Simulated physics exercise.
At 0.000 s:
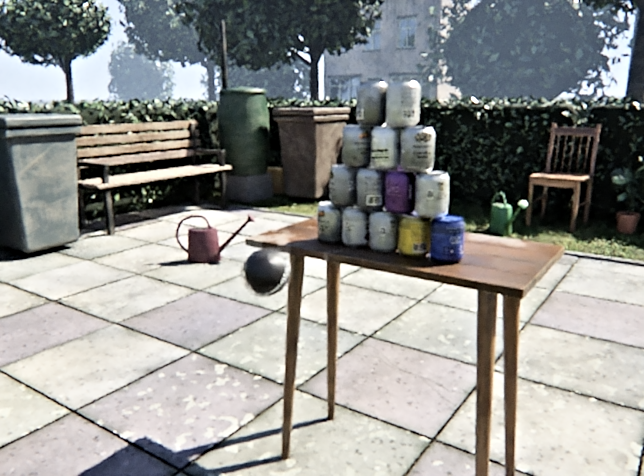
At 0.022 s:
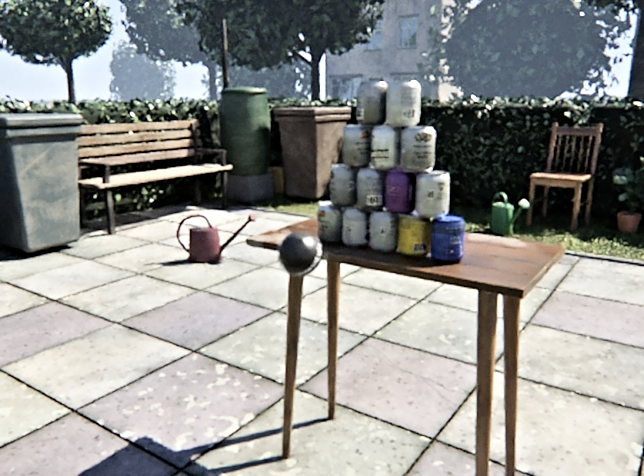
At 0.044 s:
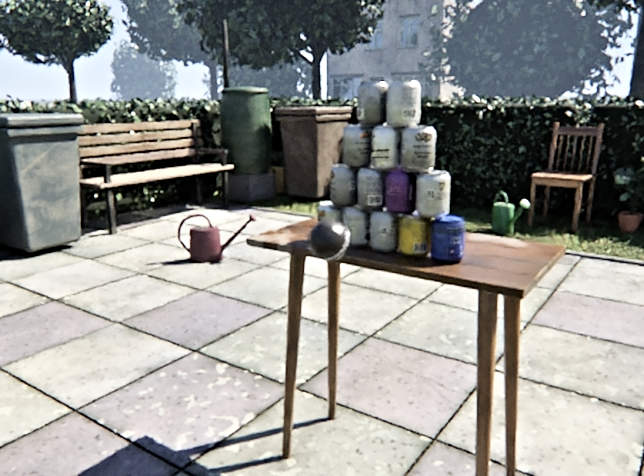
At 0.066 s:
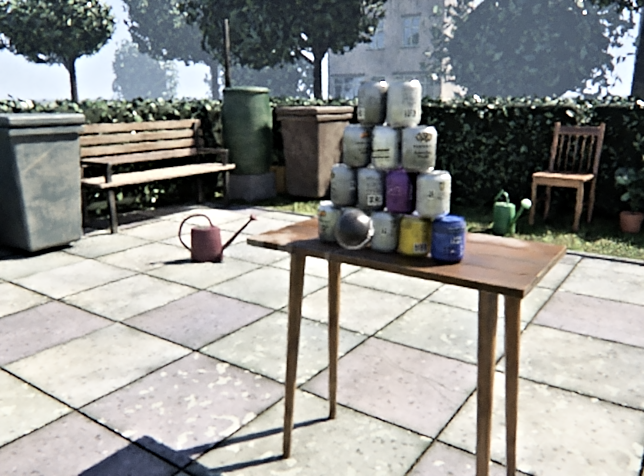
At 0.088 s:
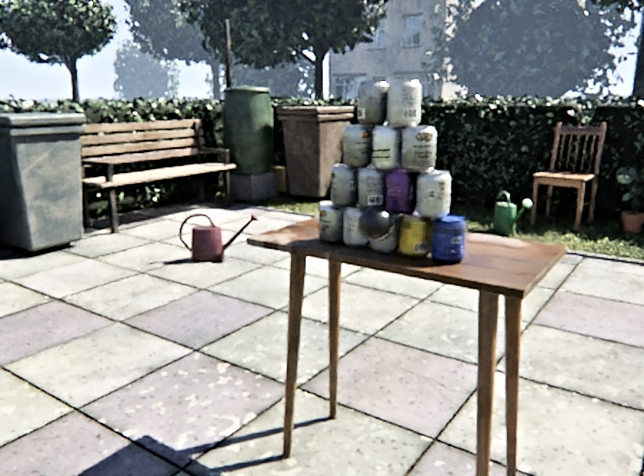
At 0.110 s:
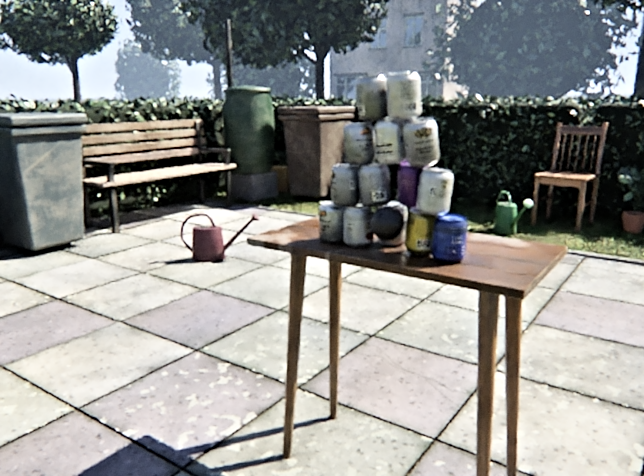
On a sunny paved patio, a dark ball flew in from the left toward a pyramid of cans on a wooden table and struck the lower rows, jolting several cans slightly askew.
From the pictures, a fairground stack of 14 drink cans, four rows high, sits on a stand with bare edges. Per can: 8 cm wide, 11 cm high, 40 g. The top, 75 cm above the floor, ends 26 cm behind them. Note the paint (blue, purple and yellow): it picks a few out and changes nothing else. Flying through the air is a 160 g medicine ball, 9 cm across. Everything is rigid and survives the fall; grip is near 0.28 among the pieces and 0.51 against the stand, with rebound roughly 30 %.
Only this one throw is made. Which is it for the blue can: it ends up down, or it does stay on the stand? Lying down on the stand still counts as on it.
The blue can does not end up down.
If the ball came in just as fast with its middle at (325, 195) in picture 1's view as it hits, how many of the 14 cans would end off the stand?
2 in that case.
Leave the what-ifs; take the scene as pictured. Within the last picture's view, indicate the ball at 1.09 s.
Estimated pixel: About (480, 323).
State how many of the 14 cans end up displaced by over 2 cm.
I count 11 of them.
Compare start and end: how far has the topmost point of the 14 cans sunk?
22 cm.
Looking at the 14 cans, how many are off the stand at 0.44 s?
Number at that point: 2 in total.
After 0.44 s, ball still moving; 2 of the 14 cans off the stand; blue can leaning 51°; yellow can on its side.
After 1.09 s, ball still moving; 6 of the 14 cans off the stand; blue can on its side; purple can on its side.
By the end (1.9 s), ball rolling away; 7 of the 14 cans off the stand; blue can on its side; purple can on its side; yellow can on its side. As the last picture would show them, middles, blue can near (489, 253).
